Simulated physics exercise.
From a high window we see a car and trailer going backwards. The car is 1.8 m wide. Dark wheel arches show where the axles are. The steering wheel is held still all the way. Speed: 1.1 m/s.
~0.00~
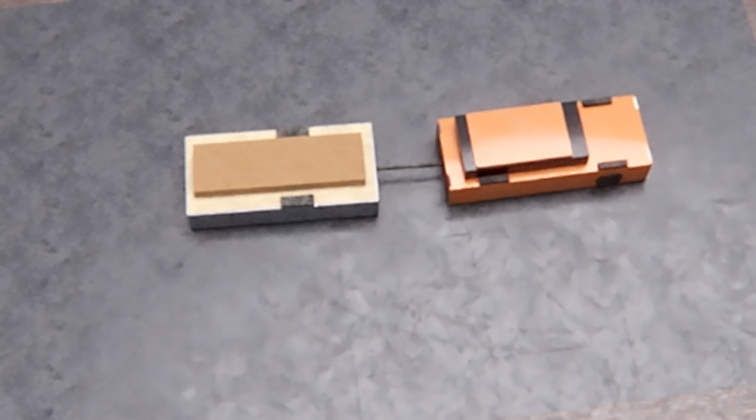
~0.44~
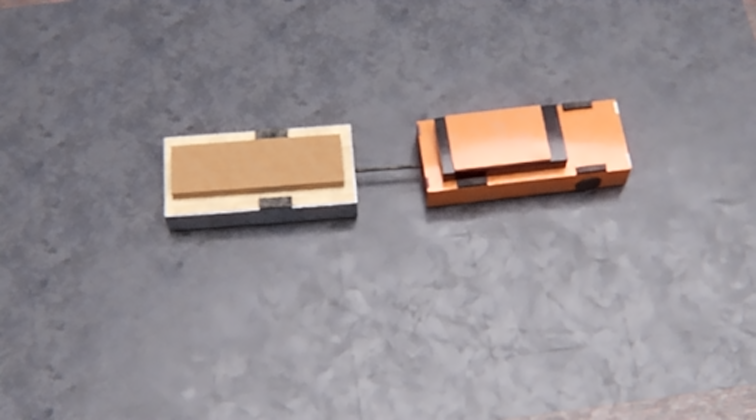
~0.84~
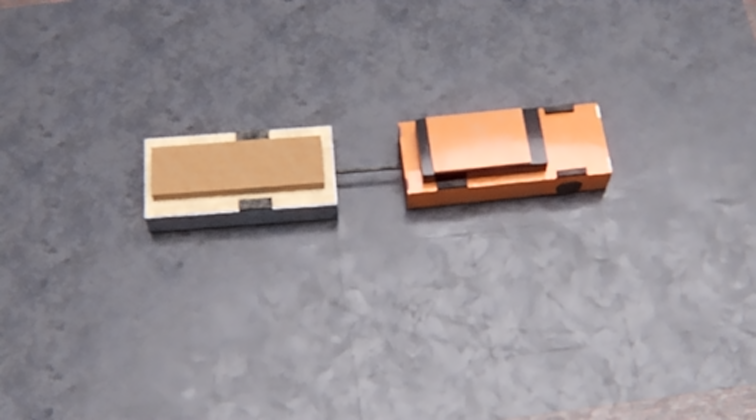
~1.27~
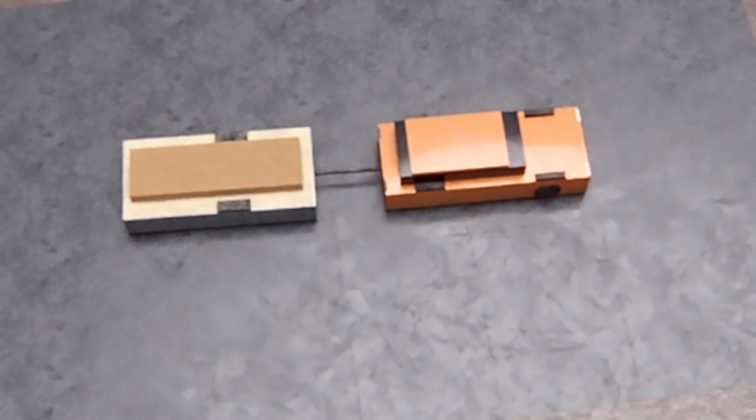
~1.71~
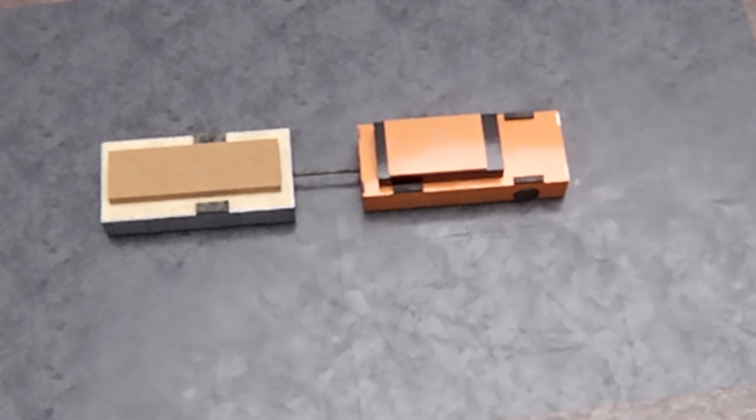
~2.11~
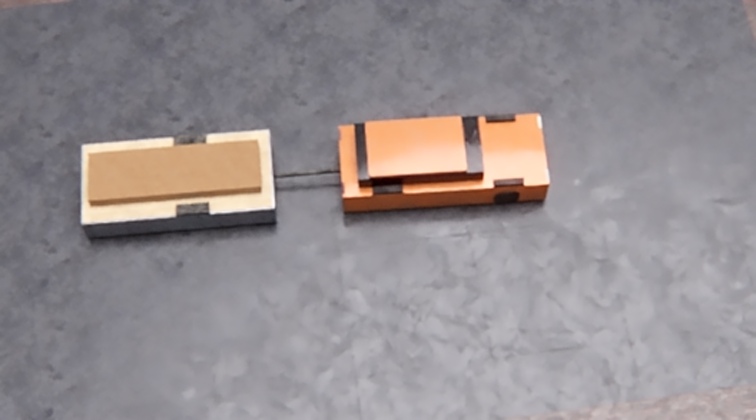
An orange car backs steadily left across grey ground, pushing a tan-topped trailer behind it.
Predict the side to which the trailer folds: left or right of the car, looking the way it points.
To the right-hand side of the car.
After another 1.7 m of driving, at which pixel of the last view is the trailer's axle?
Around (116, 182).
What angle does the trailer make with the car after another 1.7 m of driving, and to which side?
About 5° to the car's right.
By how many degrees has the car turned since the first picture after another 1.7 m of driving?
About 6°.
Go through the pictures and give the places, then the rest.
In the first frame, car's middle (548, 131), trailer's axle (295, 166); tail 3° to the car's left; front wheels 5° left.
In the second frame, car's middle (527, 135), trailer's axle (274, 168); tail 3° to the car's left.
In the third frame, car's middle (508, 138), trailer's axle (254, 169); tail 2° to the car's left.
In the fourth frame, car's middle (487, 140), trailer's axle (232, 171); tail in line with the car.
In the fifth frame, car's middle (465, 143), trailer's axle (211, 173); tail in line with the car.
In the sixth frame, car's middle (446, 145), trailer's axle (191, 174); tail 1° to the car's right.
By 3.6 s, the tail is 7° to the car's right, the car has turned 7° and the trailer's axle is at (116, 182) of the last picture.
By 5.2 s, the tail is 18° to the car's right, the car has turned 10° and the trailer's axle is at (43, 195) of the last picture.
By 6.7 s, the tail is 34° to the car's right, the car has turned 13° and the trailer's axle is out of the picture.
By 8.3 s, the tail is 60° to the car's right, the car has turned 16° and the trailer's axle is out of the picture; it has jack-knifed.
